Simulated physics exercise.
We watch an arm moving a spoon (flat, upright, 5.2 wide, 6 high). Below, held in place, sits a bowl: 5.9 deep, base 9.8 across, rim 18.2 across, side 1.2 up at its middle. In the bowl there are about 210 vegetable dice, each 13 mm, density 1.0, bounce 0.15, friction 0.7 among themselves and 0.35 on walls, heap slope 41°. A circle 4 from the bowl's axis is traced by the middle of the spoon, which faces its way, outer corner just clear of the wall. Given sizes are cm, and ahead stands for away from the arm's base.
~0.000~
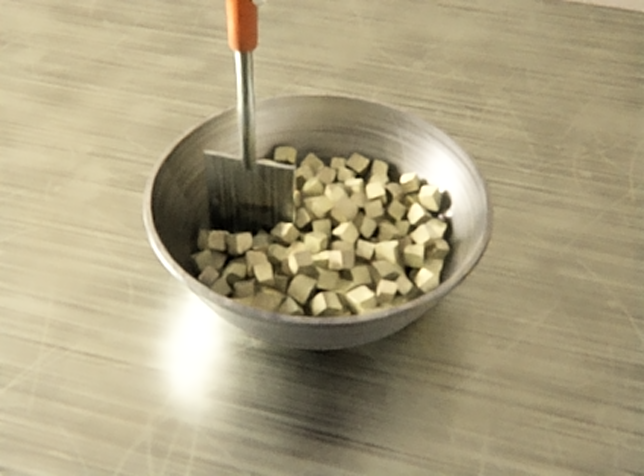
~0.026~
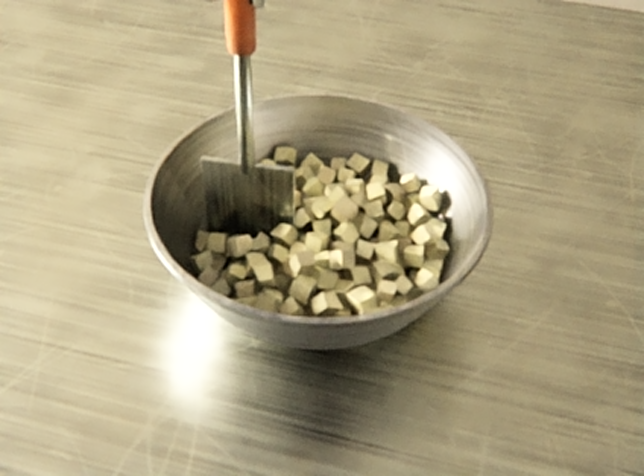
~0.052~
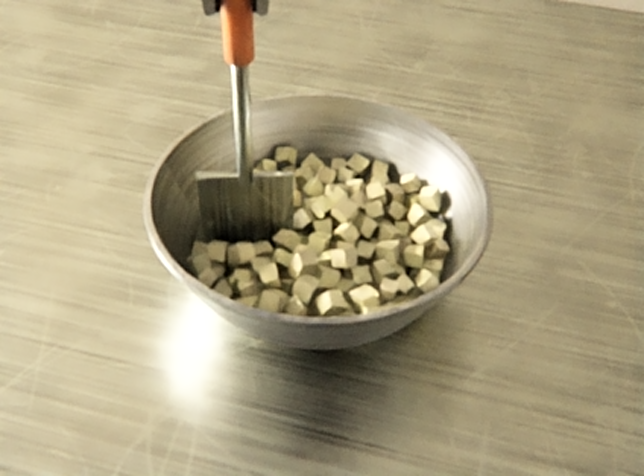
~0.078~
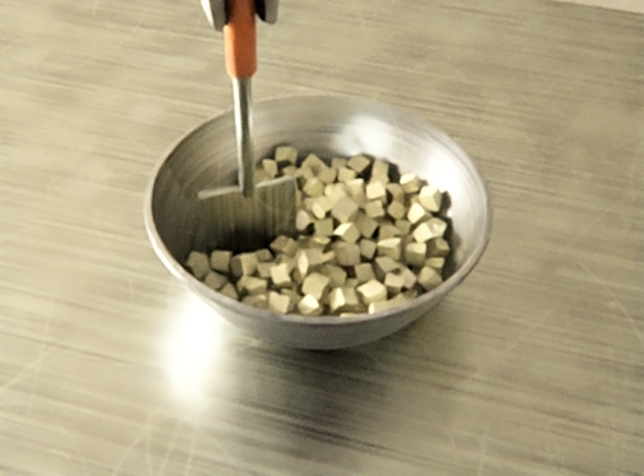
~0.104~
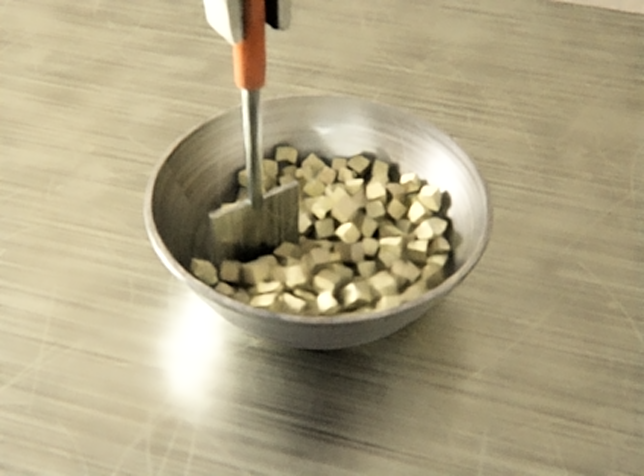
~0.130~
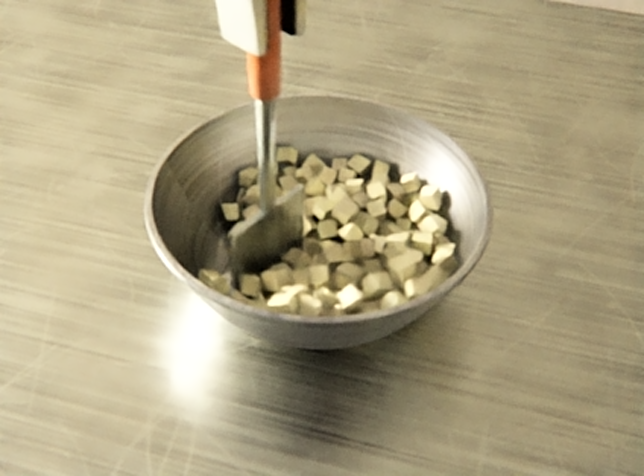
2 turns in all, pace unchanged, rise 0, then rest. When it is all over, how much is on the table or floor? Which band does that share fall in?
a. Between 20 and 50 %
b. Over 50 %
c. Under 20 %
Option a: Between 20 and 50 %.
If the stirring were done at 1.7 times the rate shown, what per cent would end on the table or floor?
65 %.
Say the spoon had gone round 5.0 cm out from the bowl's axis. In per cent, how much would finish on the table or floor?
Around 40 in a hundred, in that case.
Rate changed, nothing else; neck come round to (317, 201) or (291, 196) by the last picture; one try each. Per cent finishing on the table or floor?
Roughly 60 and 50 percent, in that order.
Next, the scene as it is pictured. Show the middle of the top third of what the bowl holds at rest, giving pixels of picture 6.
Roughly pixel (248, 277).
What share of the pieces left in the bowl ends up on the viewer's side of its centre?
85 %.
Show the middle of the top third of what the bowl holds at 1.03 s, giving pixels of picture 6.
I'd put it close to (358, 139).
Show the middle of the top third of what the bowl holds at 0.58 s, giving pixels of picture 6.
Near (208, 184).
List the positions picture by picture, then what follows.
The spoon neck at (248, 137), 0° round; upper third of the load around (340, 240), from x 200 to 435, top at y 155; 213 in the bowl, in the first picture.
The spoon neck at (247, 141), 5° round; upper third of the load around (340, 242), from x 200 to 435, top at y 155, in the second picture.
The spoon neck at (244, 152), 18° round; upper third of the load around (335, 252), from x 200 to 435, top at y 155, in the third picture.
The spoon neck at (247, 164), 33° round; upper third of the load around (327, 263), from x 200 to 435, top at y 155, in the fourth picture.
The spoon neck at (255, 176), 48° round; upper third of the load around (335, 272), from x 200 to 435, top at y 155, in the fifth picture.
The spoon neck at (268, 186), 63° round; upper third of the load around (346, 275), from x 210 to 445, top at y 155; 213 in the bowl, in the sixth picture.
After 0.58 s, 321° round, highest piece 8 above the table; 176 in the bowl, 34 on the table or floor, 3 in flight or on the tool.
After 1.03 s, 219° round, highest piece 7 above the table; 158 in the bowl, 52 on the table or floor, 3 in flight or on the tool.
After 1.45 s, 0° round, highest piece 5 above the table; 146 in the bowl, 67 on the table or floor.
After 2.15 s, 0° round, highest piece 5 above the table; 146 in the bowl, 67 on the table or floor.
In the end, 146 in the bowl, 67 on the table or floor. That is 31 % on the table or floor.
